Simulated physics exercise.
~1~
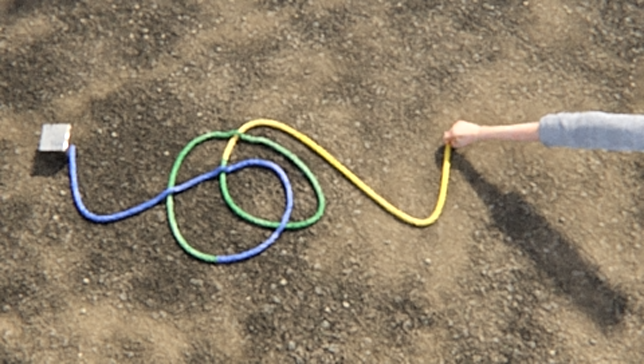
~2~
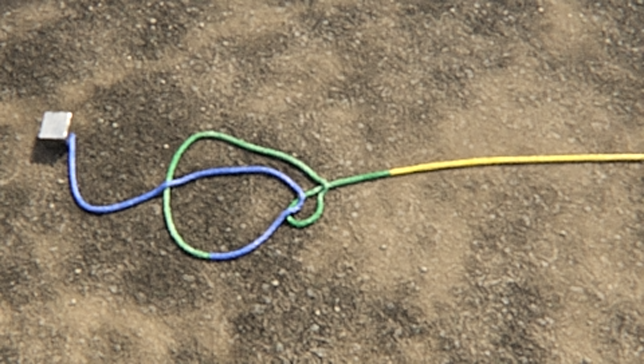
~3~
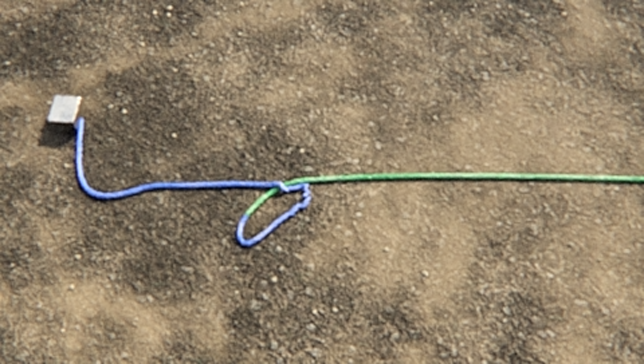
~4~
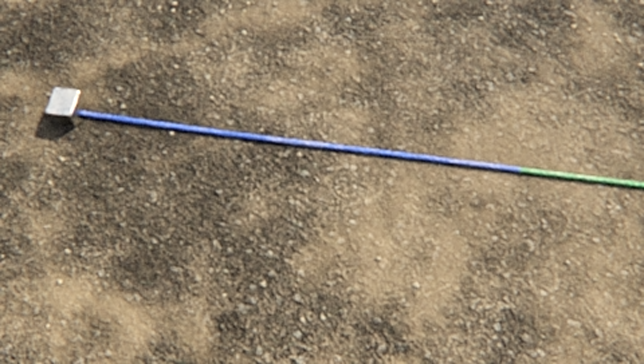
On a patch of gravelly brown ground, a rope coloured blue, green and yellow lies in loose overlapping loops, its blue end at a small pale block on the left. A hand in a grey sleeve holds the yellow end at the right. The yellow end is drawn off to the right, out of view, and the loops begin to tighten. As more rope slides away, the green section stretches out straight and only a small, narrow loop of blue and green remains. That loop then slips open, leaving the rope in one straight, unknotted line from the block.
